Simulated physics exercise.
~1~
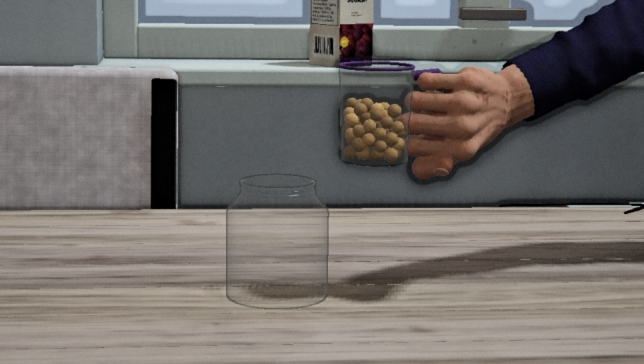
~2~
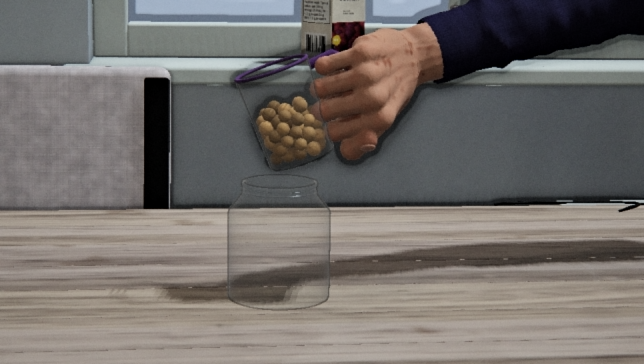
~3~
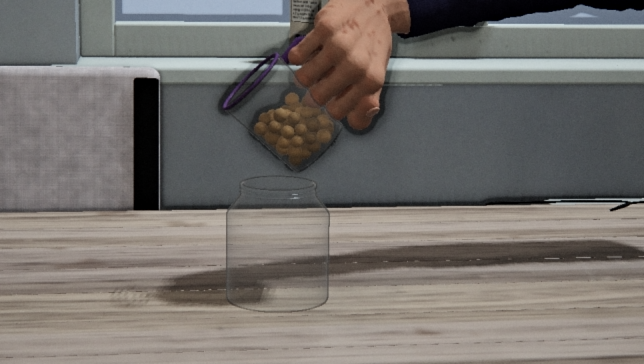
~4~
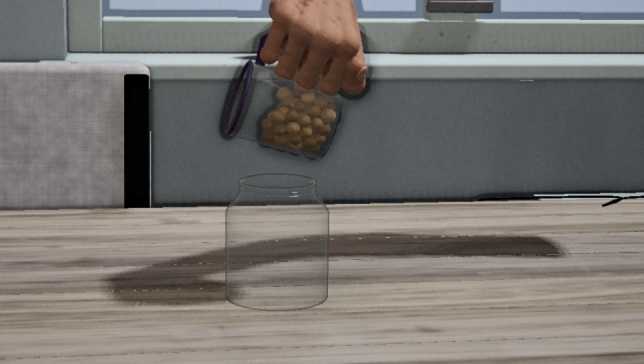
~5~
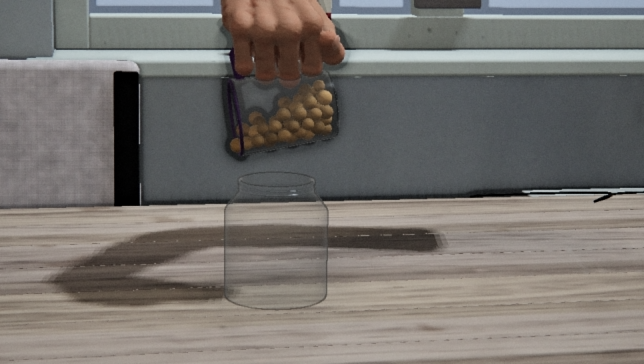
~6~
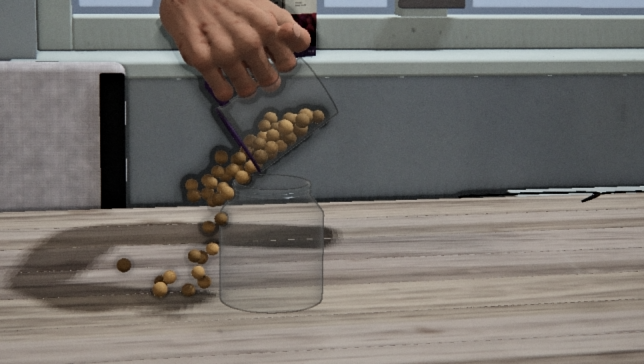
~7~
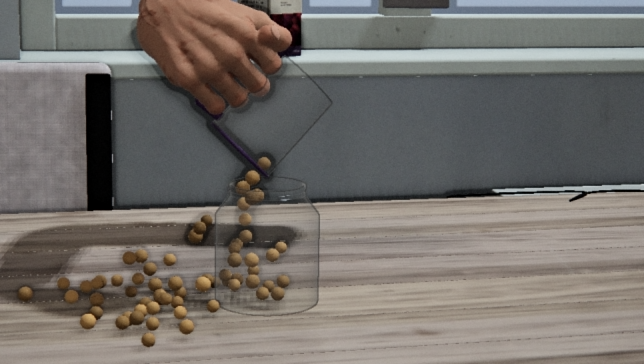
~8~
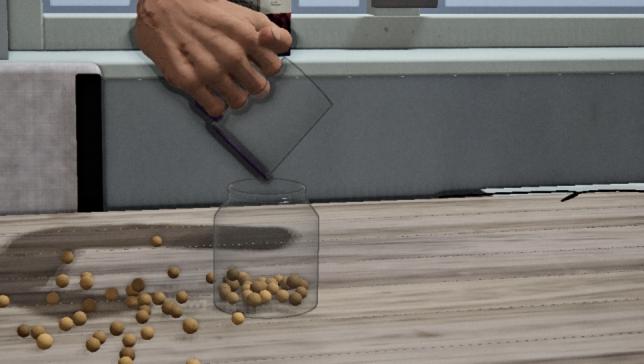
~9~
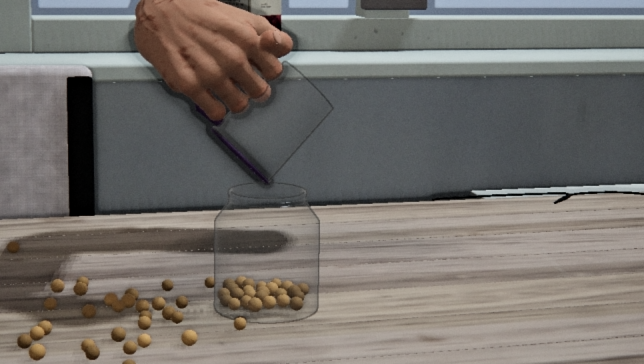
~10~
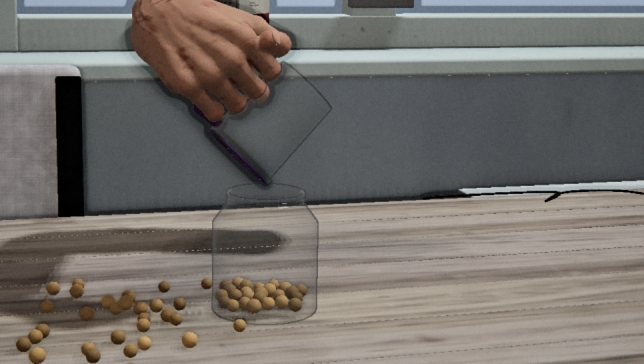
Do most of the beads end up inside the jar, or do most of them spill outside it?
Most of the beads spill outside the jar, mainly to its left. Only a smaller part lands inside, and the cup is left empty.
